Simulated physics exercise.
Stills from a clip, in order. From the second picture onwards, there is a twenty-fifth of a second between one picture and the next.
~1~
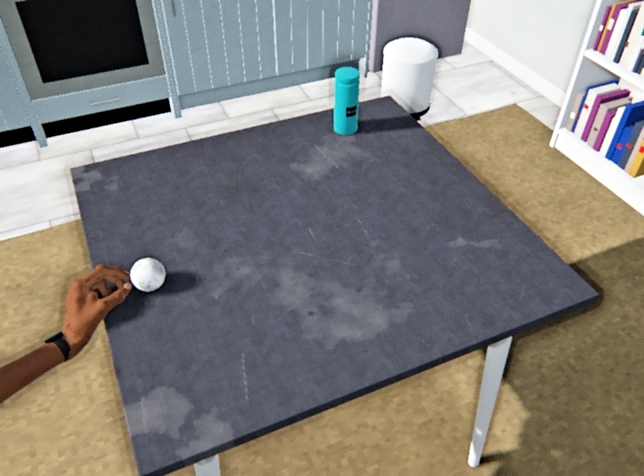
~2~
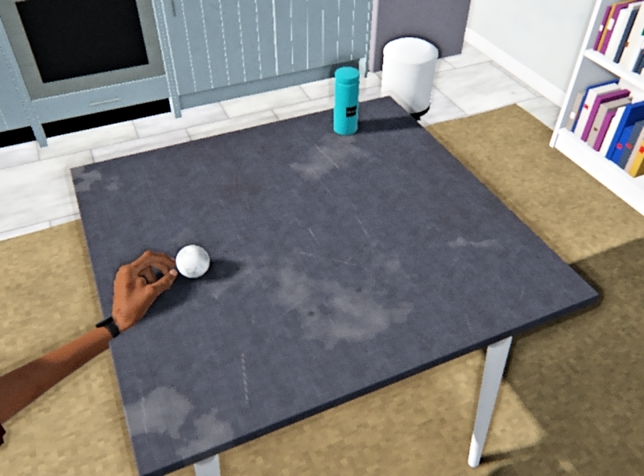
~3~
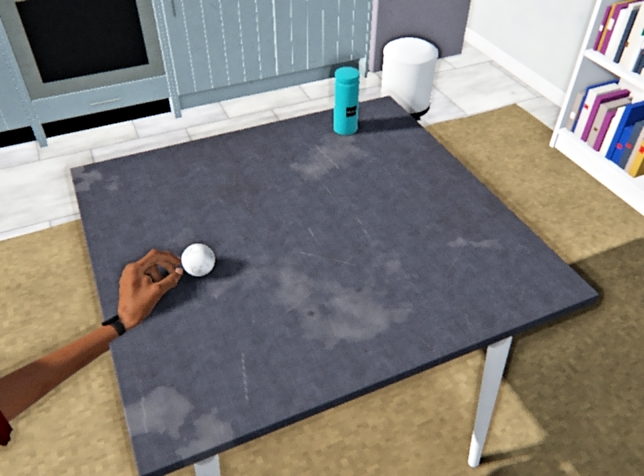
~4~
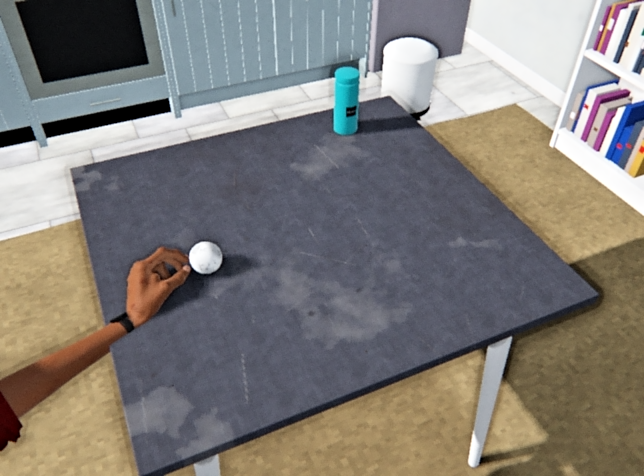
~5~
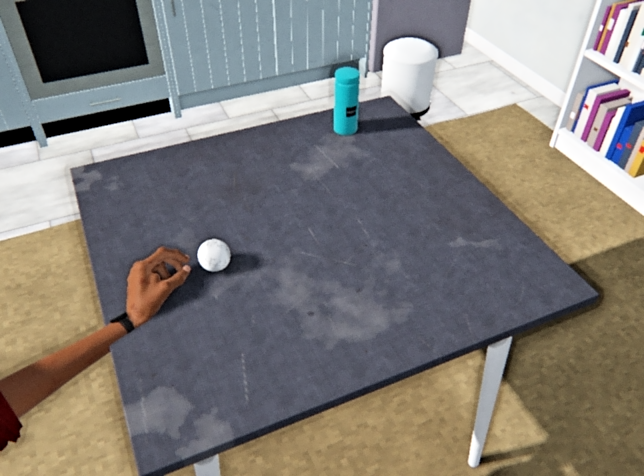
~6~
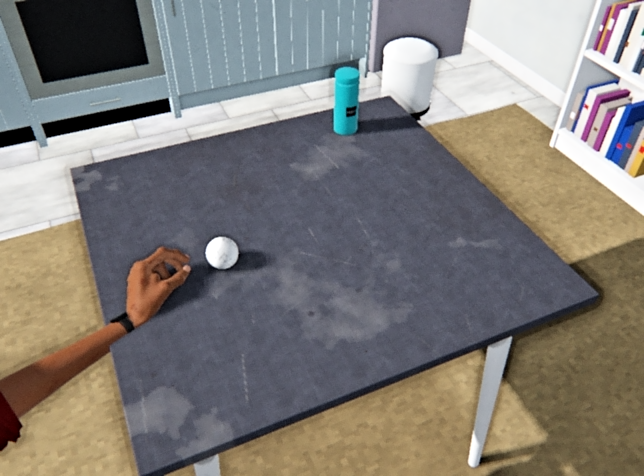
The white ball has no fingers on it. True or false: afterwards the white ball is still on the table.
True.
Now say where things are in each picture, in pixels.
The first frame shows under the hand; white ball (148, 275).
The second frame shows under the hand; white ball (193, 261).
The third frame shows under the hand; white ball (198, 260).
The fourth frame shows white ball (206, 258).
The fifth frame shows white ball (215, 255) shifted a little.
The sixth frame shows white ball (222, 253) shifted a little.
Then, 0.20 s on from there, white ball shifted well along near (257, 243).
Then, 0.50 s on from there, white ball shifted well along near (296, 232).
In the end, moved from the start, white ball. At the end, from the last picture's camera, white ball near (328, 222).
